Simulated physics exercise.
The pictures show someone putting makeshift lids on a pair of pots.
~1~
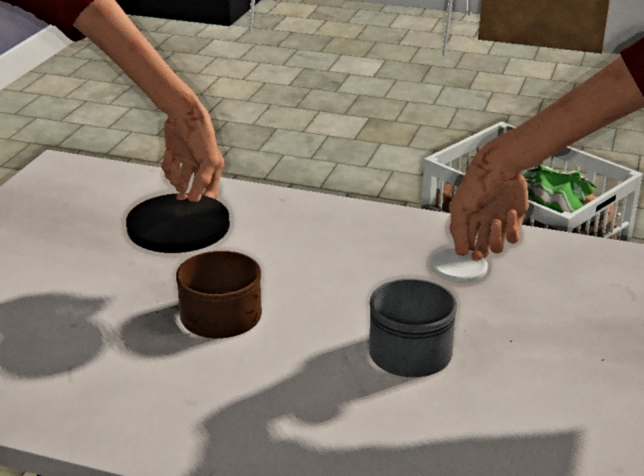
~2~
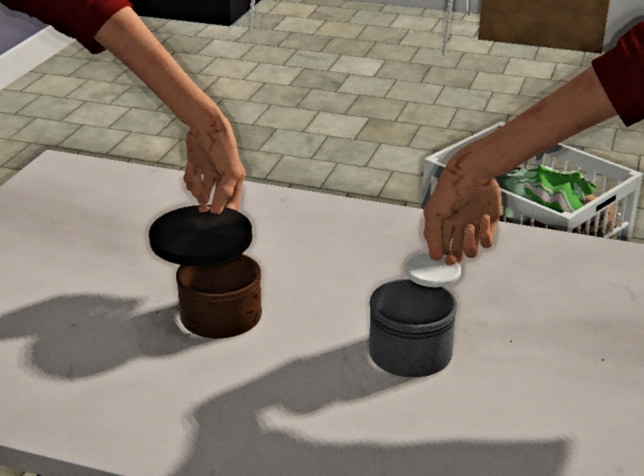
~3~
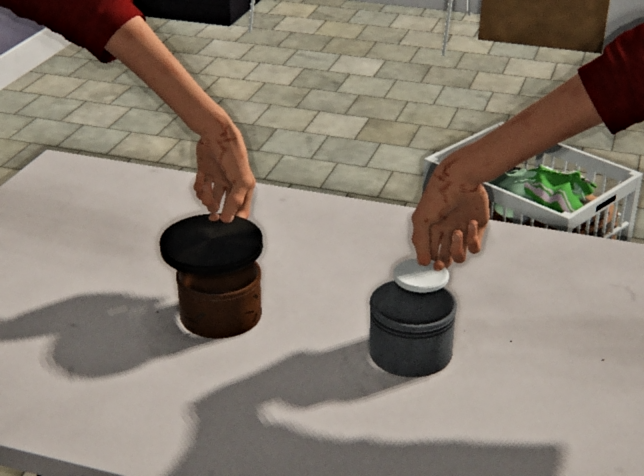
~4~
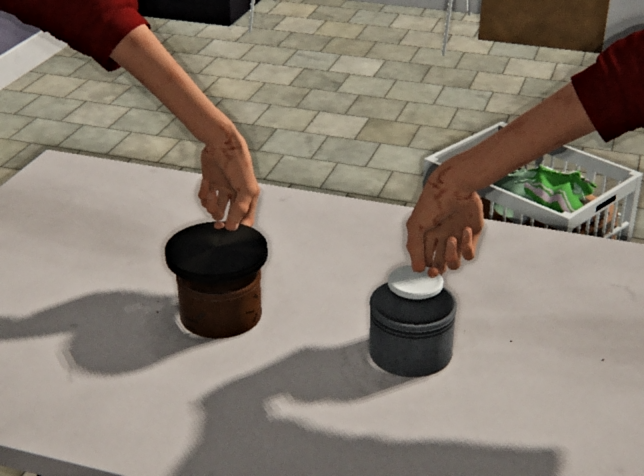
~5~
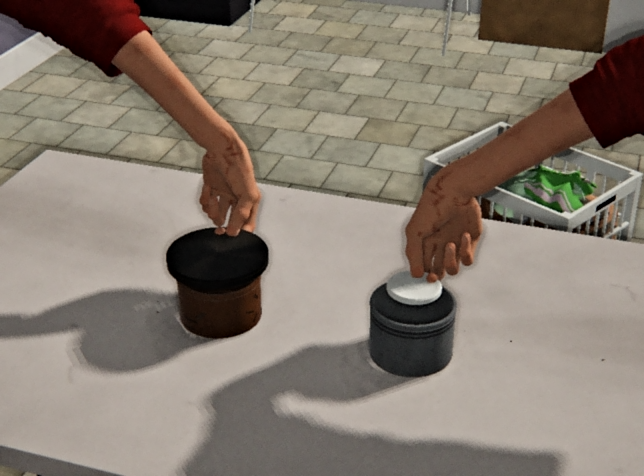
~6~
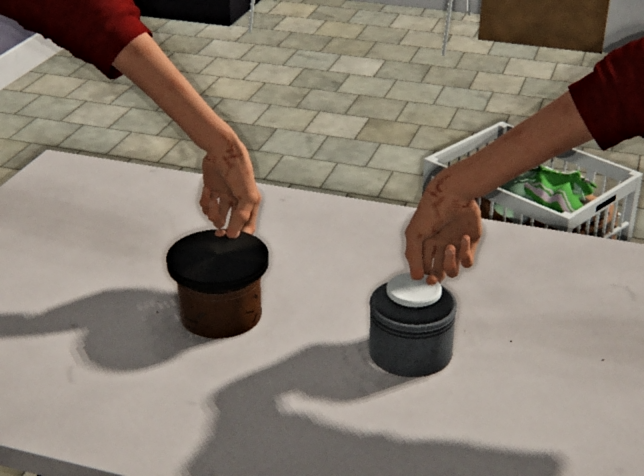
At first, two hands hold a black disc and a smaller white lid just behind a brown pot and a dark grey pot on a pale table. The hands bring them over the pots, then lower them onto the tops, and the fingers stay on both.
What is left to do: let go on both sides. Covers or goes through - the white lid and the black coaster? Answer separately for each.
Result: White lid goes through; black coaster covers.
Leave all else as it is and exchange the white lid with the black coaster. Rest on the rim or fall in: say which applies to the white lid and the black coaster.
For the white lid, it drops in; for the black coaster, it perches on top.
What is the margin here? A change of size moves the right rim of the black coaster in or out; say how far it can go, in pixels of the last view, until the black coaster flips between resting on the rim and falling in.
Leftwards, by 12 pixels.
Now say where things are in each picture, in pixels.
The first picture shows still on the way; white lid (459, 265); black coaster (178, 222); right jar (412, 327).
The second picture shows still on the way; black coaster (201, 234); left jar (220, 294).
The third picture shows still on the way; white lid (421, 275); right jar (412, 327).
The fourth picture shows still on the way; black coaster (217, 251); left jar (220, 294).
The fifth picture shows still on the way; white lid (414, 287); right jar (412, 327).
The sixth picture shows in place, still held; white lid (414, 290); black coaster (218, 259); left jar (220, 294).
Then, 0.14 s past the last view, white lid travelled about its own width near (412, 319); black coaster sitting on the rim near (218, 268).
Finally, the white lid falls in, near (411, 346); the black coaster rests on the rim, near (218, 268).
